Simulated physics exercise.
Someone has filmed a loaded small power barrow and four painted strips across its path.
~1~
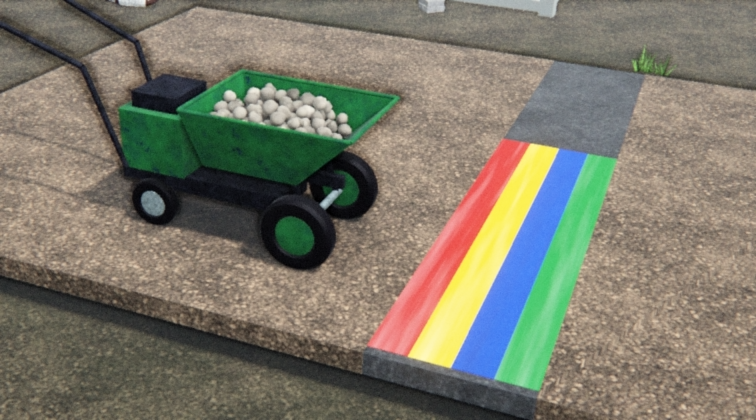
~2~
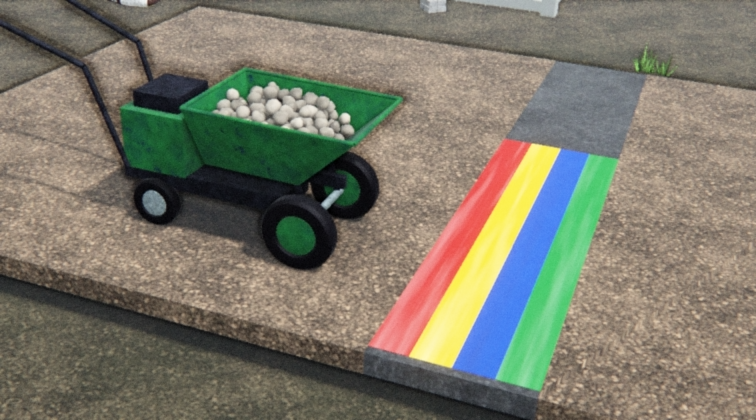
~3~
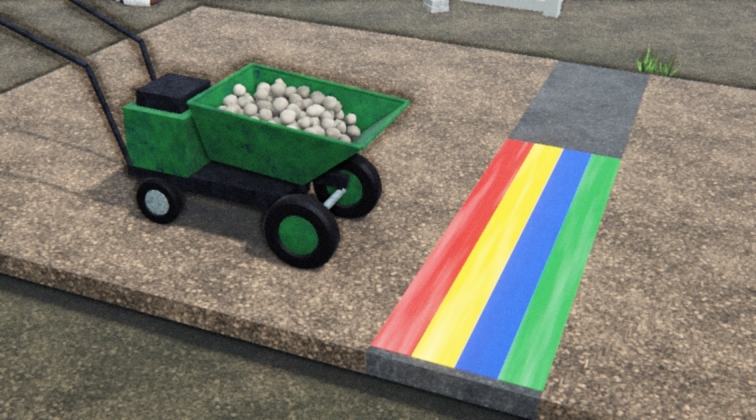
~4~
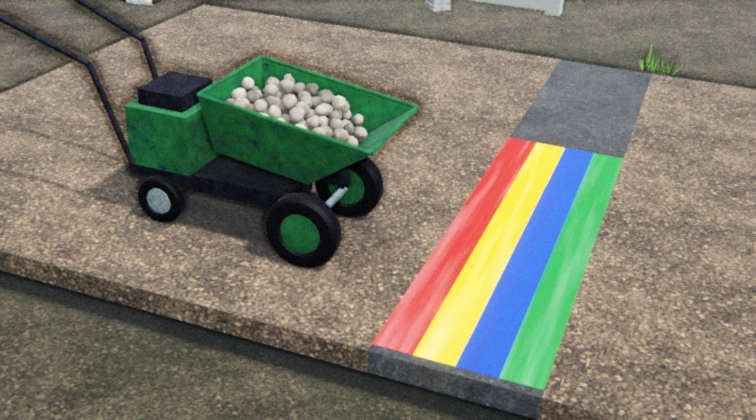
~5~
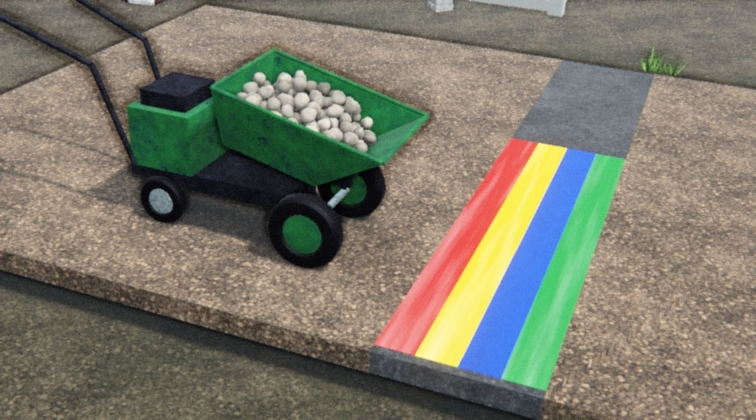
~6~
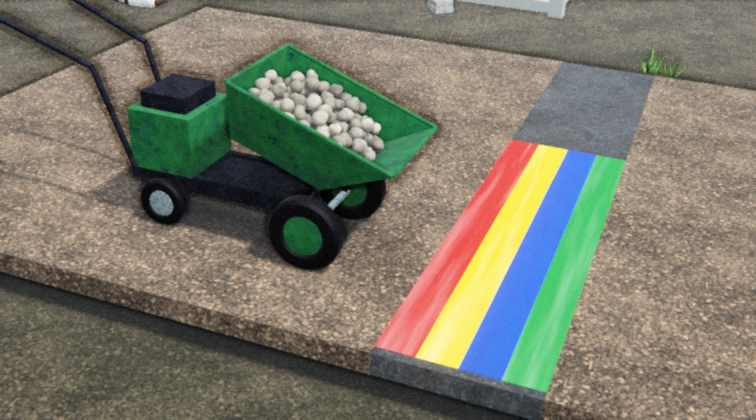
On a speckled brown paved slab edged by darker ground, the view looks down at an angle from the front. A small green power barrow with black handles and green-hubbed front wheels stands at left, its skip heaped with pale river pebbles, while red, yellow, blue and green strips lie side by side at right. The skip starts level, then gradually tilts forward, its lip lowering rightward and its back rising, with the pebbles still inside.
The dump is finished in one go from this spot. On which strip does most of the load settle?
Most covered: The yellow band.
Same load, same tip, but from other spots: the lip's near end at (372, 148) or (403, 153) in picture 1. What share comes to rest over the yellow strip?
In turn 30 and 10 in a hundred.
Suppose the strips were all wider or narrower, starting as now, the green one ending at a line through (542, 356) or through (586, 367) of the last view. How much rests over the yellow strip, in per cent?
About 30 and 30 per cent.
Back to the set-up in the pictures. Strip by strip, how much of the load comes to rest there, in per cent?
Red strip: 15 %, yellow strip: 30 %, blue strip: 20 %, green strip: 10 %.
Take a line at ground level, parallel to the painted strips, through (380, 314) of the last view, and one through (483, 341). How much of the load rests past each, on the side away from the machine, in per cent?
Roughly 80 per cent, and 30 per cent.
Shortly afterwards, skip tipped steeply; the whole lot in the skip.
Next, skip tipped steeply; near half in the skip; near a quarter over the red strip; near a quarter over the yellow strip; only a few over the blue strip; only a few falling.
Some moments later, skip tipped right over; near a quarter in the skip; near a quarter over the red strip; near a third over the yellow strip; near a quarter over the blue strip; a little over the green strip; only a few off the paint.
In the end, skip tipped right over; near a quarter in the skip; near a quarter over the red strip; near a third over the yellow strip; near a quarter over the blue strip; a little over the green strip; only a few off the paint.
